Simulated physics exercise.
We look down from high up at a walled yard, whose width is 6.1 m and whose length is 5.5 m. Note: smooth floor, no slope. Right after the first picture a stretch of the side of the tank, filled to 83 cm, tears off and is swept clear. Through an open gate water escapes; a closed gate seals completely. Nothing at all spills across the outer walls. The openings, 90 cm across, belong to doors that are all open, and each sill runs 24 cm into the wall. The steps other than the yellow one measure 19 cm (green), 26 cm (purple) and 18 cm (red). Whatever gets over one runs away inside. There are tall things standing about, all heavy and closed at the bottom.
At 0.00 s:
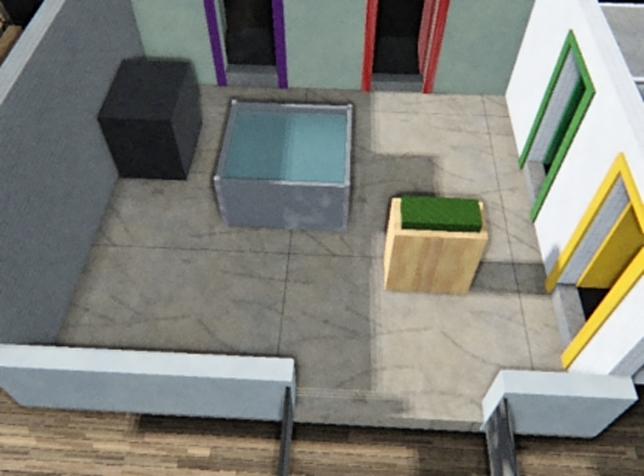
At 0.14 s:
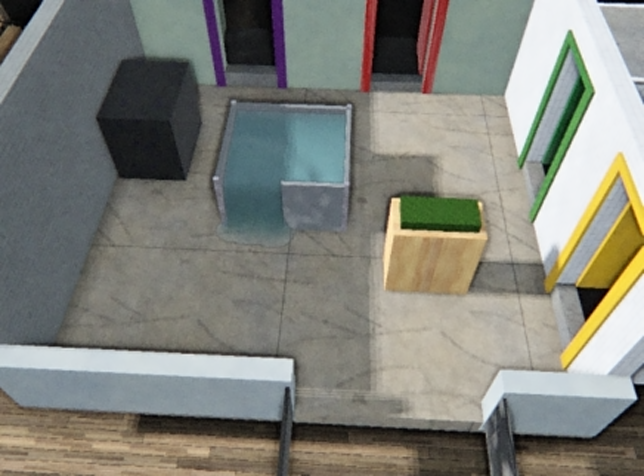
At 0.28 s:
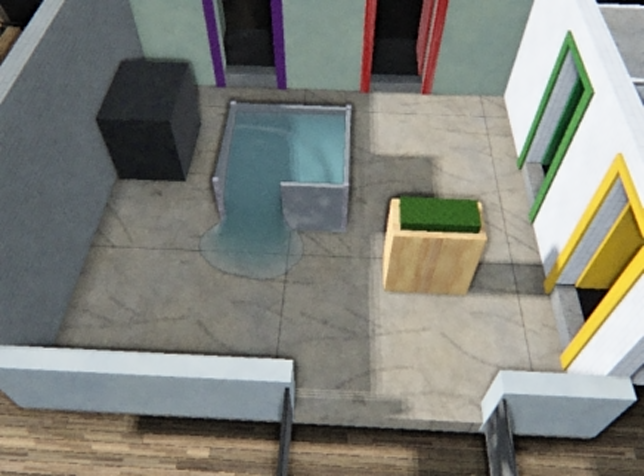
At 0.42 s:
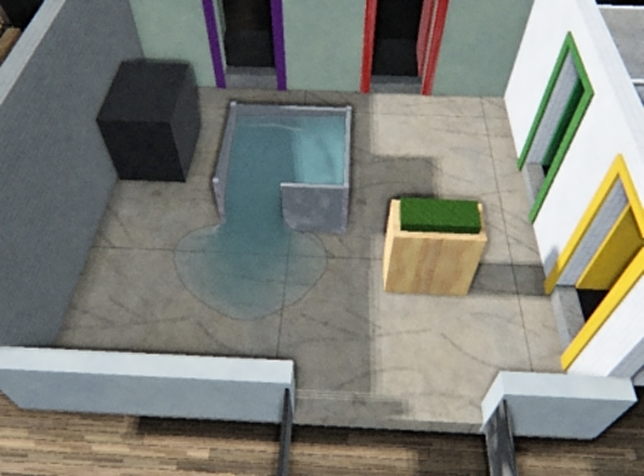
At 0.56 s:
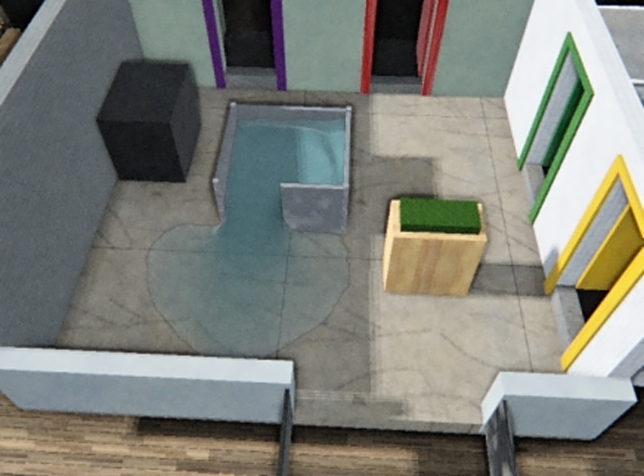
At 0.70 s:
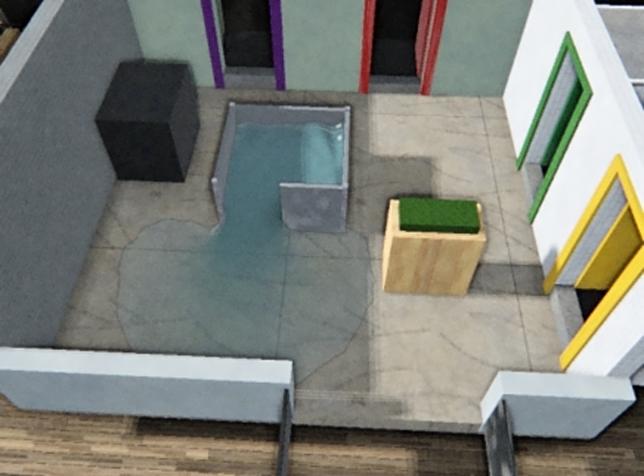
At first, still water fills a grey tank in a walled yard, between a dark block and a wooden box with a green top. Then the left part of the tank's front side is gone, and water pours through the gap, spreading across the floor in a widening, rounded sheet toward the low front wall.
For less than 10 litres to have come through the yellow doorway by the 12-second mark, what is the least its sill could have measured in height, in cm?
7 cm or so.
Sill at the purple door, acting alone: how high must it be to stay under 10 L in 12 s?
Door purple, min height approx. 7.0 cm.
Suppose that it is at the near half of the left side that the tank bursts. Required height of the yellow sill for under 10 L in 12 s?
Some 14.5 cm.
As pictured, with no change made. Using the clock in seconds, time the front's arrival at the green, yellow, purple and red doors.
Arrives: Green 5.0 s / yellow 3.4 s / purple 4.5 s / red 8.0 s.
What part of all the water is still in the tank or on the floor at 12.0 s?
Remaining share: Around 72 %.
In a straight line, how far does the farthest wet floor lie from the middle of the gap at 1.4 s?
Roughly 3.4 m.
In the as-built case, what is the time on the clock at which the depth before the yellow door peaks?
Approximately 6.0 s.
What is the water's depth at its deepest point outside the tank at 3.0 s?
26 cm.
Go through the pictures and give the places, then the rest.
Still water, 83 cm deep, in the tank at (287, 146); the yellow door at (588, 279) is dry, in the first picture.
The front is at (265, 242), 0.3 m from the gap at (255, 212); 0.2 m2 of floor is wet, 83 cm left at the back, in the second picture.
The front is at (242, 271), 0.8 m from the gap at (254, 213); 0.8 m2 of floor is wet, 81 cm left at the back, in the third picture.
The gap is at (255, 215), the front 1.4 m out at (231, 311); the back of the tank holds 72 cm, in the fourth picture.
The gap is at (255, 215), the front 2.0 m out at a hidden place; the back of the tank holds 71 cm, in the fifth picture.
The front is at a hidden place, 2.4 m from the gap at (254, 215); 5.7 m2 of floor is wet, 69 cm left at the back; the yellow door at (585, 280), 4.1 m from the gap, is still 2.4 m from the nearest water, in the sixth picture.
After 1.4 s water covers 30 % of the floor, deepest (50 cm) near (41, 380); it has not reached the yellow door.
After 3.0 s water covers 35 % of the floor, deepest (26 cm) near (196, 388); it has not reached the yellow door.
After 12.0 s water covers 95 % of the floor, deepest (8 cm) near (219, 209); 6 cm at the yellow door, 0 litres in over its 24 cm sill.
At the yellow door as built, the water arrived by 3.5 s and peaked near 10 cm at 6.0 s.
Run again over the same 12 s with other heights there, 20 litres in over 6 cm, 4 litres over 8 cm. The limit of 10 litres is kept from about 7 cm up.
